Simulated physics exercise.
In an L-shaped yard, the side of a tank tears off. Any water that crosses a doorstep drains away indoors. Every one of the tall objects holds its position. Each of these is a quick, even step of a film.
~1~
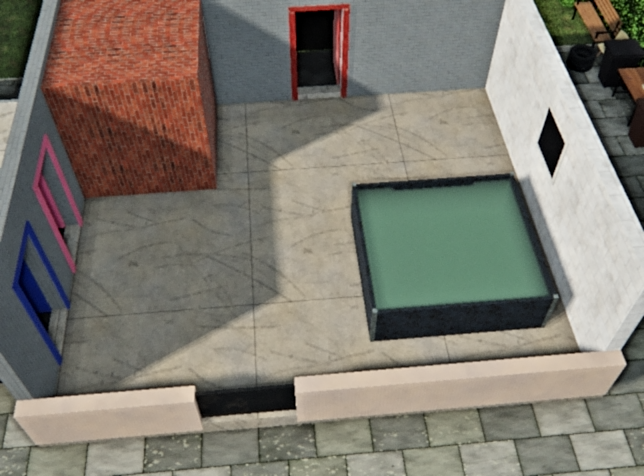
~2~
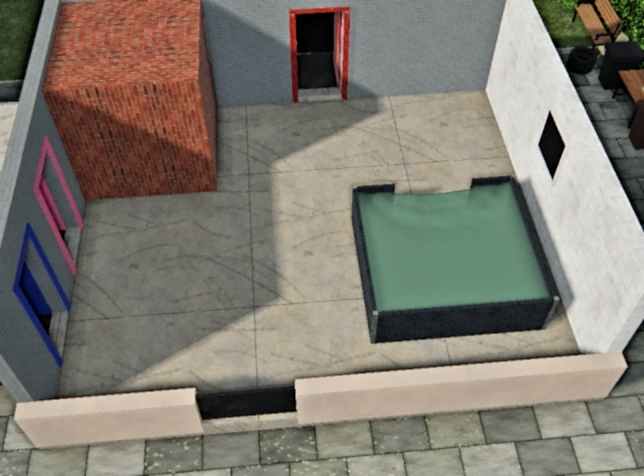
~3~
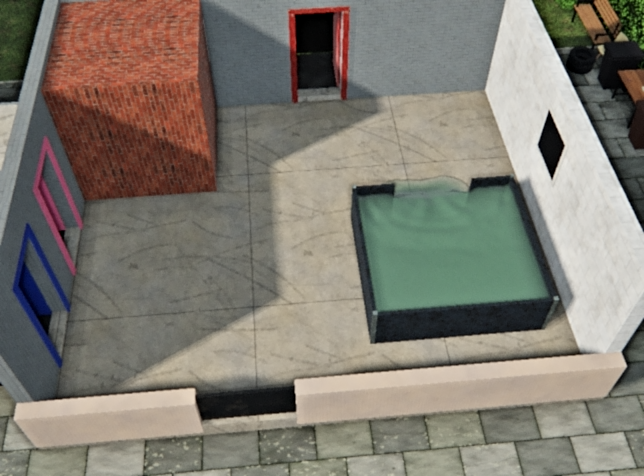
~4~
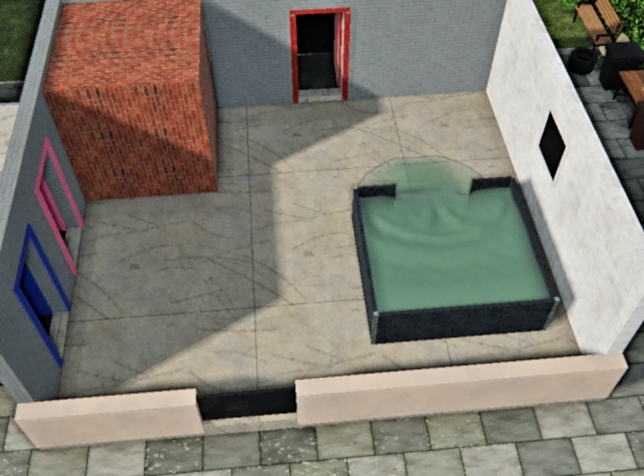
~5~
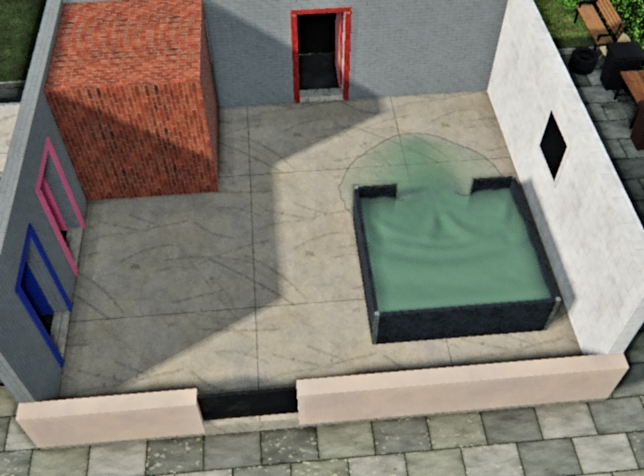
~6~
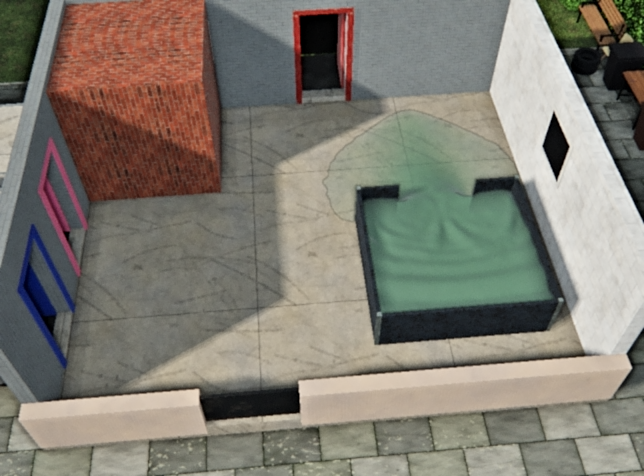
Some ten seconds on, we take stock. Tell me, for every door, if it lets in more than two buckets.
Here it is: The blue door keeps it to two or fewer; the pink door keeps it to two or fewer; the red door lets more than two through.
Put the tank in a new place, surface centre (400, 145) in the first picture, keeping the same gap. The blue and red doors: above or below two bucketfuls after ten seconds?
My reading is that the blue door tops the mark while the red door tops the mark.
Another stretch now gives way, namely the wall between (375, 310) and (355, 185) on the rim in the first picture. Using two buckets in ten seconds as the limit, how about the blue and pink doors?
Door check - blue door exceeds it, pink door exceeds it.
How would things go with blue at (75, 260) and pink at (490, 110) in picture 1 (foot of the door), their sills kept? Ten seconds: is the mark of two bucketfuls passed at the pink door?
I'd say the pink one tops the mark in the end.
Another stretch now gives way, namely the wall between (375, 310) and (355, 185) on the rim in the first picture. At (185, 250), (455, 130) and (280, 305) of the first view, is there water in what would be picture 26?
So that's waterlogged for the first, left bare for the second and waterlogged for the third.
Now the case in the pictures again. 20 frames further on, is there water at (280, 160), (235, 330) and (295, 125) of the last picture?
Taking them as listed, they are waterlogged, spared and waterlogged.
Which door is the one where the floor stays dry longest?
It's the one in pink.
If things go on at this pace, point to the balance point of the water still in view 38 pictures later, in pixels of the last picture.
That puts it at around (386, 200).
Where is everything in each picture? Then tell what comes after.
In the first picture, still water in the tank at (448, 241).
In the second picture, water pours out on the tank's far side and has run to a hidden place.
In the third picture, water pours out on the tank's far side and has run to a hidden place.
In the fourth picture, the front is at (444, 160), out from the gap on the tank's far side.
In the fifth picture, water pours out on the tank's far side and has run to (414, 136).
In the sixth picture, the front is at (410, 112), out from the gap on the tank's far side.
A moment on, water covers 30 % of the floor; the blue door not reached, the pink door not reached, the red door wet at the sill, nothing in.
Next, water covers 30 % of the floor; the blue door not reached, the pink door not reached, the red door over two buckets in.
Then, water covers 40 % of the floor; the blue door not reached, the pink door not reached, the red door far over two buckets in.
Later, water covers 80 % of the floor; the blue door not reached, the pink door not reached, the red door far over two buckets in.
In the end, water covers 95 % of the floor; the blue door under two buckets in, the pink door wet at the sill, nothing in, the red door far over two buckets in.
